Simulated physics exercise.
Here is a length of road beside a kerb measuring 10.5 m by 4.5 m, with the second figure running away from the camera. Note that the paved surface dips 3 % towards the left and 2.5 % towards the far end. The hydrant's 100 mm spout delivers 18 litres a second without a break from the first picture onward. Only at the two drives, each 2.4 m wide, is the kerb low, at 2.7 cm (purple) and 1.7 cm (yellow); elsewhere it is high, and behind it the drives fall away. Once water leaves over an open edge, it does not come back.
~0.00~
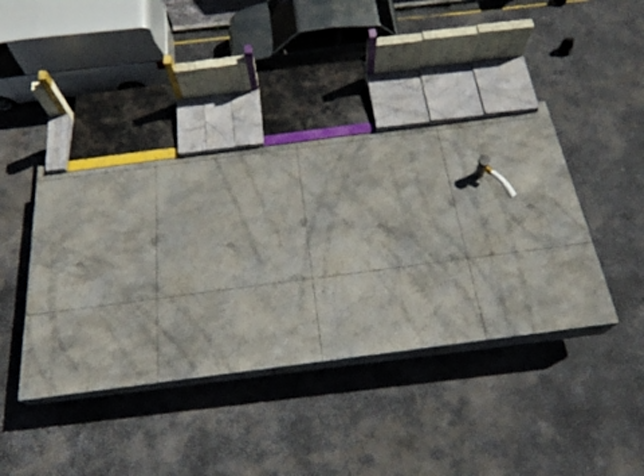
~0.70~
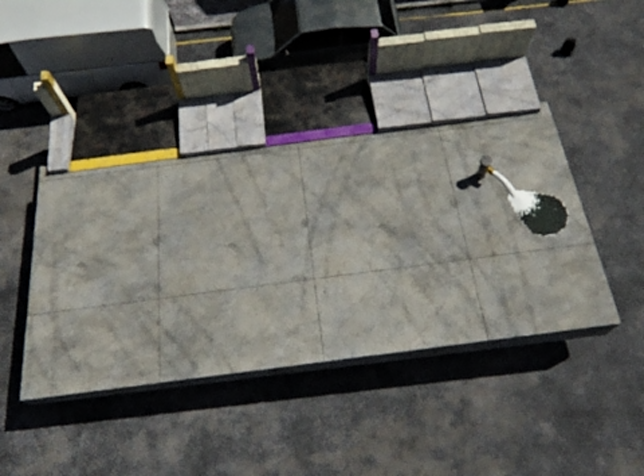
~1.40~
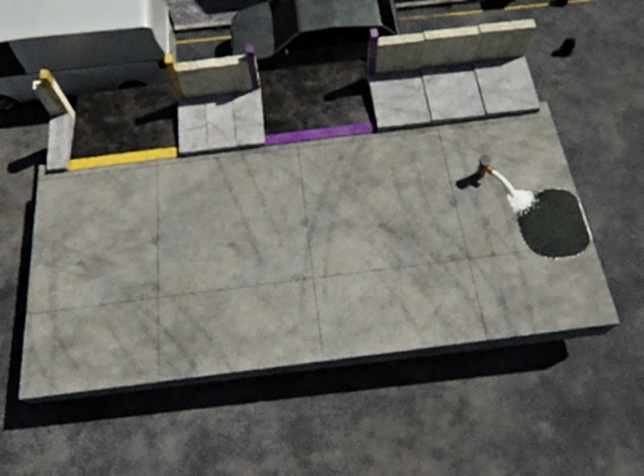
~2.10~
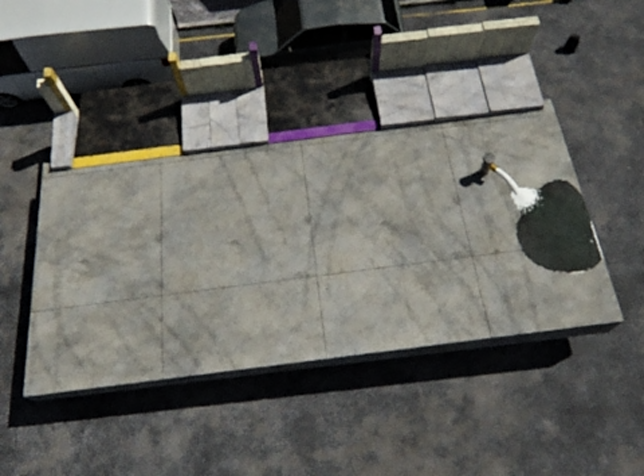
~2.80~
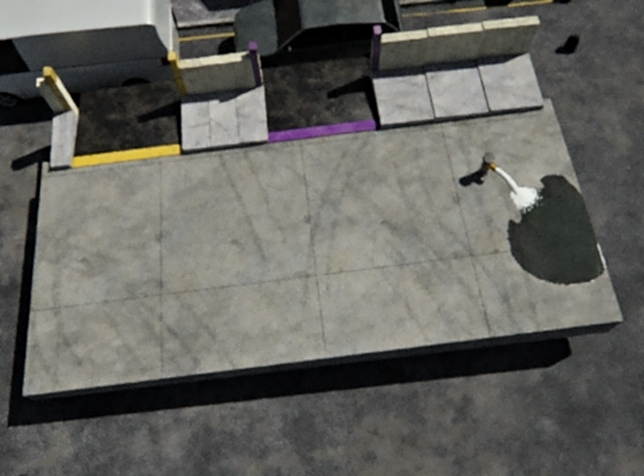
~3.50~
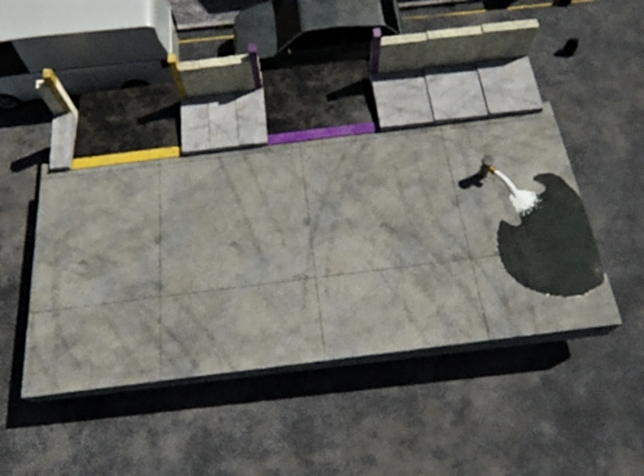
A broad grey paved slab sat beside a low wall with yellow and purple edges while a small spout shot out white water, and a dark wet patch spread near the right edge, growing toward the viewer.
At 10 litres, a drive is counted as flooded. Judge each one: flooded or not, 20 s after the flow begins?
At the end, I expect the purple drive to fall below the threshold; I expect the yellow drive to fall below the threshold.
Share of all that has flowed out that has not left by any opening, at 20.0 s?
40 %.
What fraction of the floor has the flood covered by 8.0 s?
Wet fraction: Around 10 %.
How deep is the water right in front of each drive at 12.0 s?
Purple 0.0 cm, yellow 0.0 cm.
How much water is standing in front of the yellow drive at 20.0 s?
A ruler would show around 0.2 cm.
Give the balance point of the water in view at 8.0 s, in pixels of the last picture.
Centre of the water: Close to (521, 245).
After 5.0 s water covers 5 % of the floor and is deepest (7 cm) near (521, 199); purple drive not reached, yellow drive not reached.
After 8.0 s water covers 10 % of the floor and is deepest (7 cm) near (521, 199); purple drive not reached, yellow drive not reached.
After 12.0 s water covers 15 % of the floor and is deepest (7 cm) near (521, 199); purple drive not reached, yellow drive not reached.
After 16.0 s water covers 25 % of the floor and is deepest (7 cm) near (521, 199); purple drive 0.59 cm at the lowered kerb, 0 L in, yellow drive not reached.
After 20.0 s water covers 30 % of the floor and is deepest (7 cm) near (521, 199); purple drive 1.3 cm at the lowered kerb, 0 L in, yellow drive not reached.
